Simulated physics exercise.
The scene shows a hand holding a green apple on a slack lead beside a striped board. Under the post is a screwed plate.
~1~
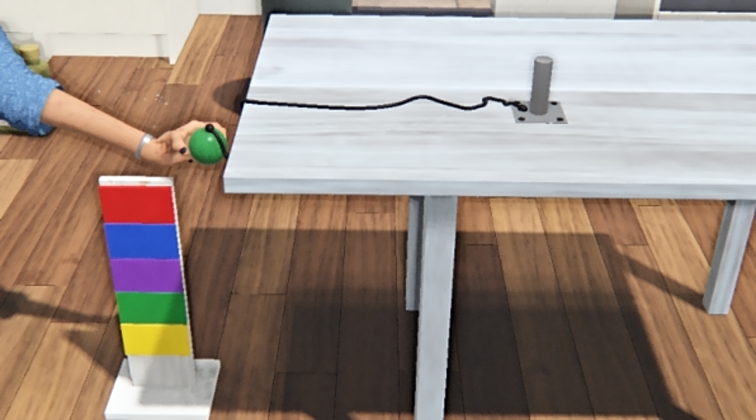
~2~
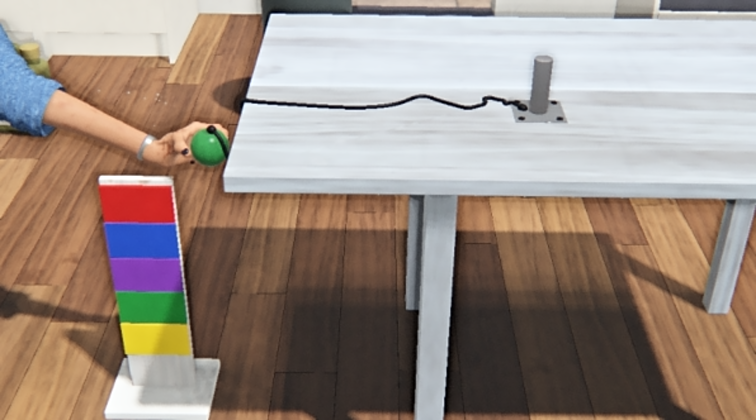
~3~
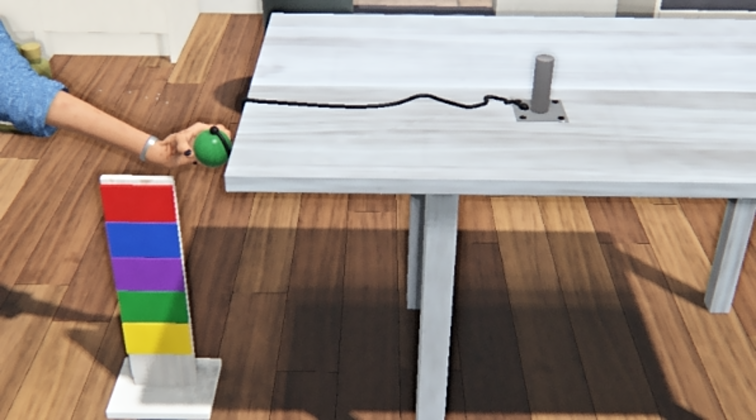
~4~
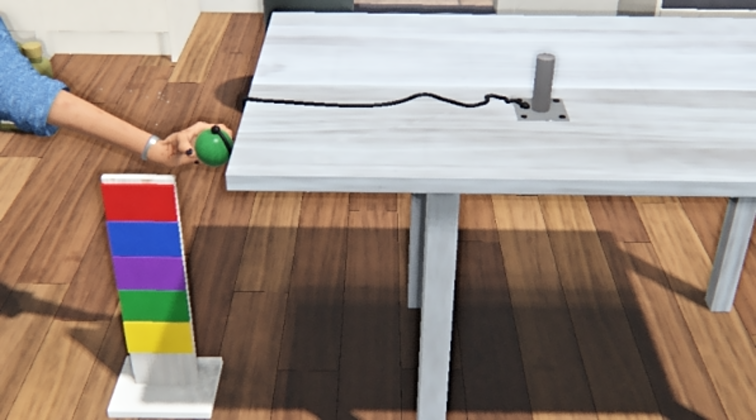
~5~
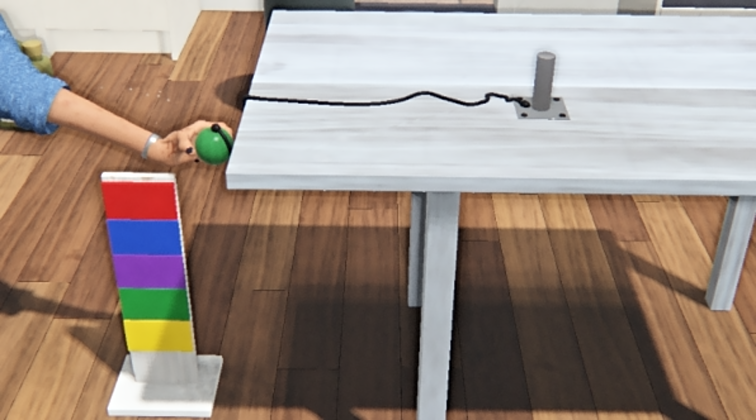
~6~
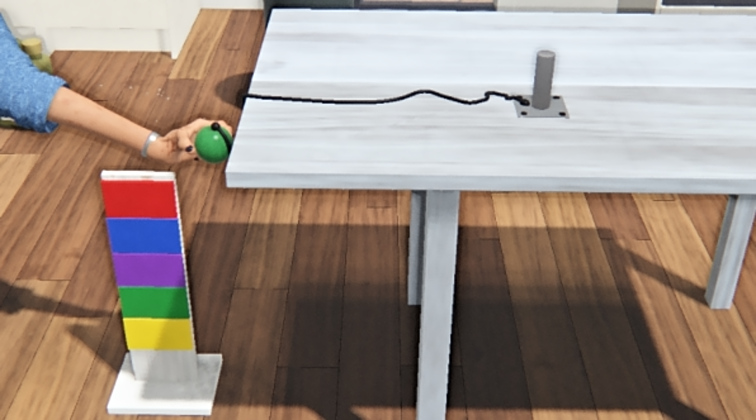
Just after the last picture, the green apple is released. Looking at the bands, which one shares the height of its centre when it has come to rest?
The blue one shares that height.
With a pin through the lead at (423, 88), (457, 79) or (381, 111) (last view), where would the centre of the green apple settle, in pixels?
Roughly (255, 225), (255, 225) and (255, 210).
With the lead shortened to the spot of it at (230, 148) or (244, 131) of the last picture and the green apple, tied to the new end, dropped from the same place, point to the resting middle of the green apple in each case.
Case by case: (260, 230), then (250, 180).
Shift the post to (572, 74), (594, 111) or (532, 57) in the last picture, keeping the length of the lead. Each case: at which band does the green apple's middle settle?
Result 1: Red. Result 2: Red. Result 3: Blue.
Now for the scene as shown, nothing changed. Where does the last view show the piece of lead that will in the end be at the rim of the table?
That spot is roughly at (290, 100).
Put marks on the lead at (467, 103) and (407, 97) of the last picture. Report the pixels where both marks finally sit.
Point one: (435, 99); point two: (365, 93).
Early on, apple near (224, 229); level with blue.
Midway, apple near (281, 240); level with blue.
Near the end, apple near (250, 240); level with blue.
Finally, apple near (257, 241); level with blue. The blue one.
